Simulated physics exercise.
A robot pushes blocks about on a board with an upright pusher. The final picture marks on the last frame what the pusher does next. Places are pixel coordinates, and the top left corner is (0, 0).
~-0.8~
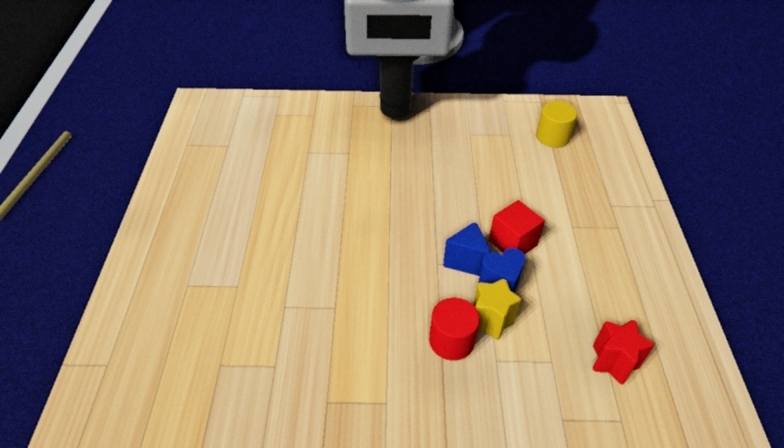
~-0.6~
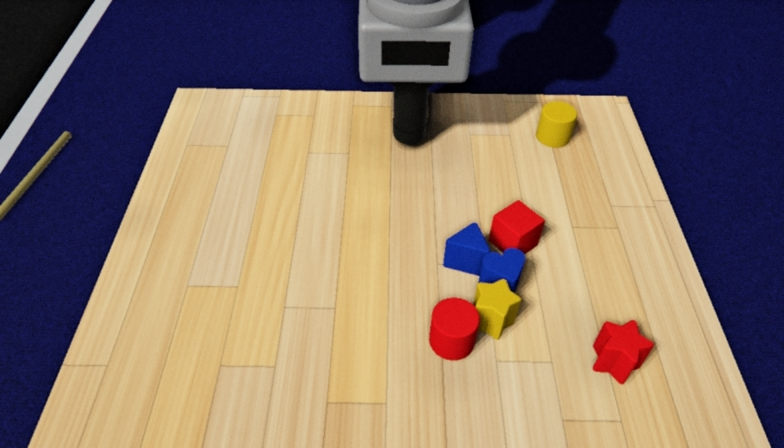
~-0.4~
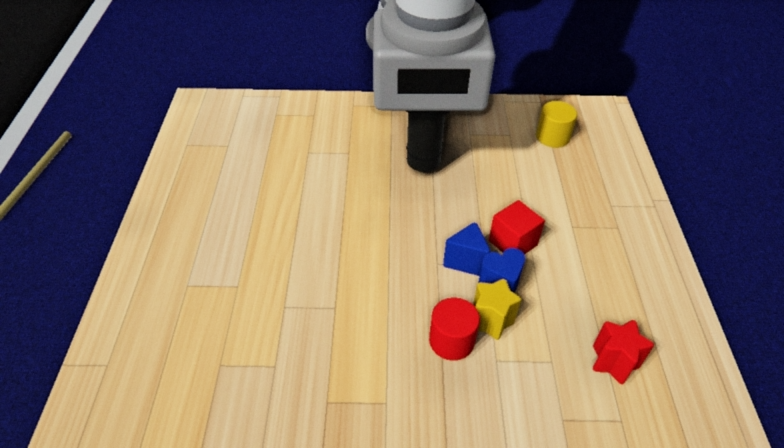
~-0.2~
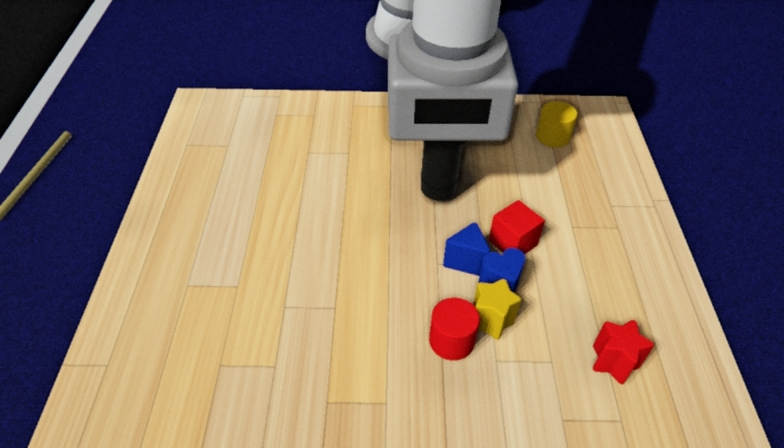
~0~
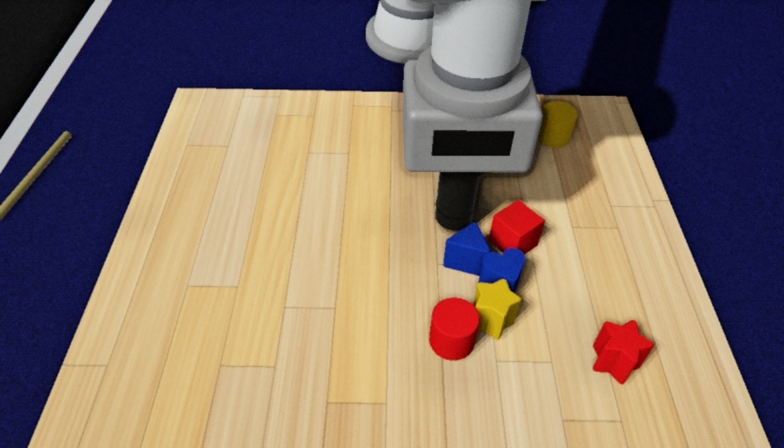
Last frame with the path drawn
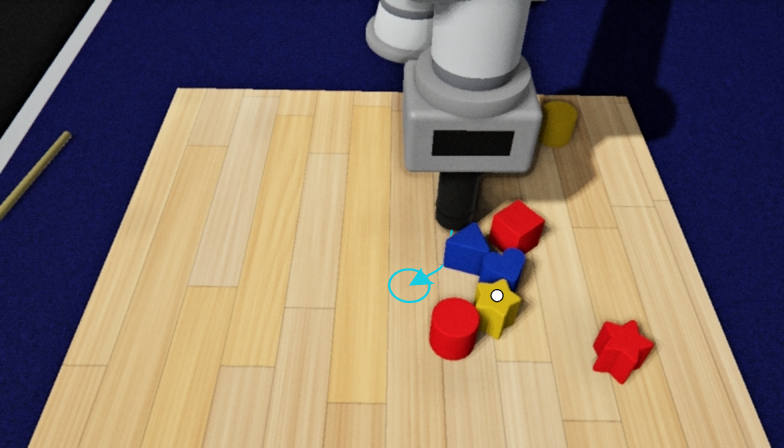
A robot arm moves its black pusher down and right toward the still, clustered blocks.
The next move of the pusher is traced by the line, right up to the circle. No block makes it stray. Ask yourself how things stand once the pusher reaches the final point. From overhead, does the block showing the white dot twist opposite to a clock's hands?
The answer is no.
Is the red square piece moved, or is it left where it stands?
At the end, its place is the same.
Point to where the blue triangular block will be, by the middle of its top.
So, by the moment the path ends, you'll find the top centre of the blue triangular block at (471, 262).
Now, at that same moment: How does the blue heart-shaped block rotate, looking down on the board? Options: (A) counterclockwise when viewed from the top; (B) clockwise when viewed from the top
A: Counterclockwise when viewed from the top.
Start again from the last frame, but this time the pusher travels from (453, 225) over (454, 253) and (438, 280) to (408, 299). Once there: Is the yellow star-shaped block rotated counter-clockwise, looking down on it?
My answer is no.
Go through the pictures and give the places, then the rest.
In the first picture, lower end of the pusher at (396, 110), tops of blocks, blue triangular block at (471, 237), yellow star-shaped block at (497, 296), blue heart-shaped block at (506, 262), red square piece at (520, 217).
In the second picture, pusher at (409, 135), blocks as before.
In the third picture, pusher at (423, 161), blocks as before.
In the fourth picture, pusher at (438, 189), blocks as before.
In the fifth picture, pusher at (453, 218), blue triangular block at (471, 237), yellow star-shaped block at (497, 296), blue heart-shaped block at (506, 262), red square piece at (520, 217).
The drawn path runs from (453, 225) by way of (449, 248) and (437, 271) to (409, 285); the dot is on the yellow star-shaped block.
What follows on the original path. Halfway along, pusher at (447, 254); blue triangular block at (472, 258); yellow star-shaped block at (500, 299), turned 20° clockwise; blue heart-shaped block at (514, 271), turned 40° anticlockwise.
At the end, pusher at (410, 279); blue triangular block at (471, 262), turned 15° anticlockwise; yellow star-shaped block at (500, 300), turned 25° clockwise; blue heart-shaped block at (514, 271), turned 45° anticlockwise; red square piece not moved.
